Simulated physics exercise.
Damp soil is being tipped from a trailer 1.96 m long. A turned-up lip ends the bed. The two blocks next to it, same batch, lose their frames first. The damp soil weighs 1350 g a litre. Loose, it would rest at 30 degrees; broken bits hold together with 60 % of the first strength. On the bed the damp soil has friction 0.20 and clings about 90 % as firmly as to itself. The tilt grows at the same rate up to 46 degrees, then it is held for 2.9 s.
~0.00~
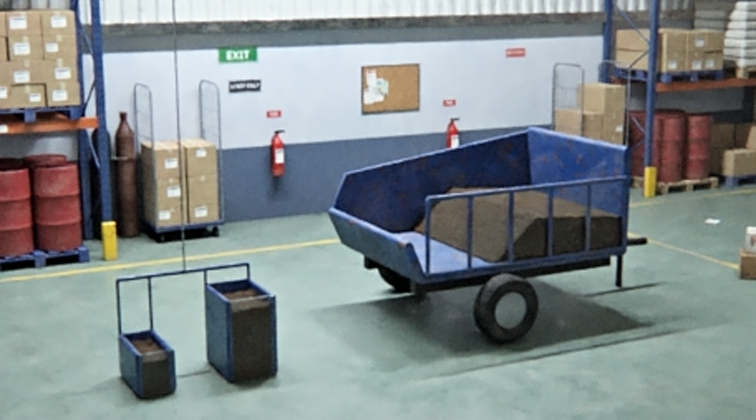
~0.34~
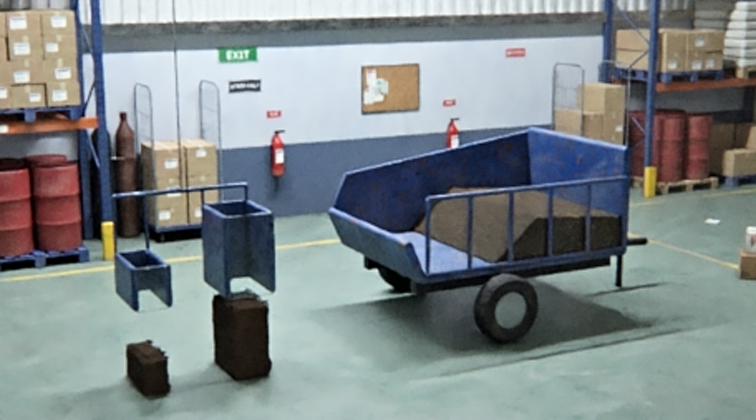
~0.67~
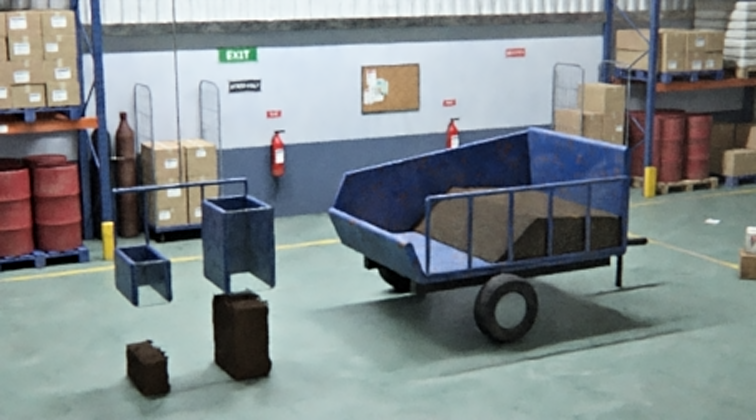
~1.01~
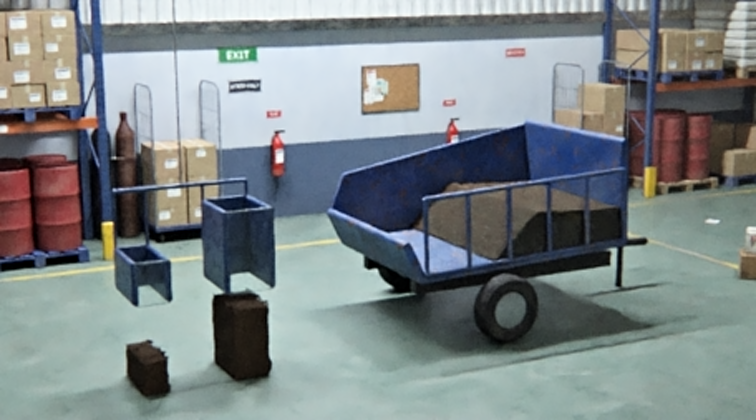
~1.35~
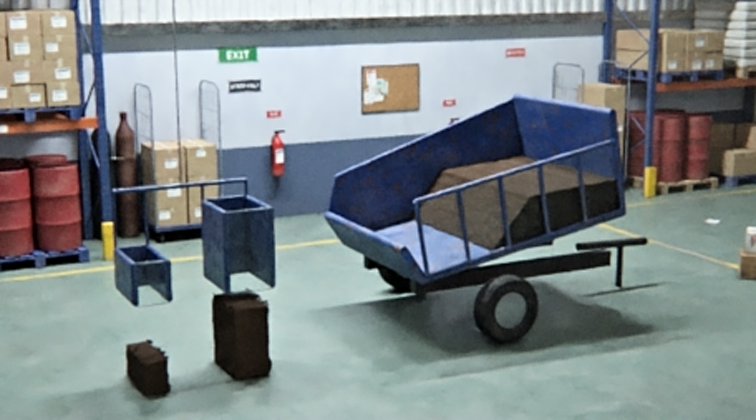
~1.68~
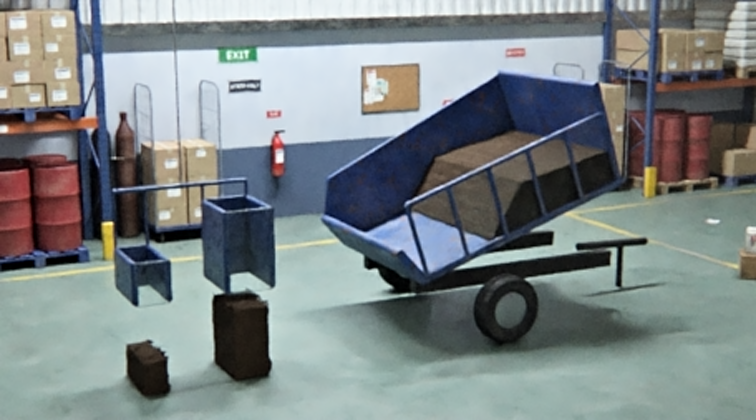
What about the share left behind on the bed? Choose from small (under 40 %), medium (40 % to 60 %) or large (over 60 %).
It comes out large: Over 60 %.
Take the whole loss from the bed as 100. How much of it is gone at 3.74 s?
About 20 %.
By 2.29 s, the tilt is 32 degrees and 100 % is on the bed.
By 3.02 s, the tilt is 46 degrees and 100 % is on the bed.
By 3.74 s, the tilt is 46 degrees and 93 % is on the bed.
By 4.46 s, the tilt is 46 degrees and 72 % is on the bed.
By 5.92 s, at the end, the tilt is 46 degrees and 72 % is on the bed.
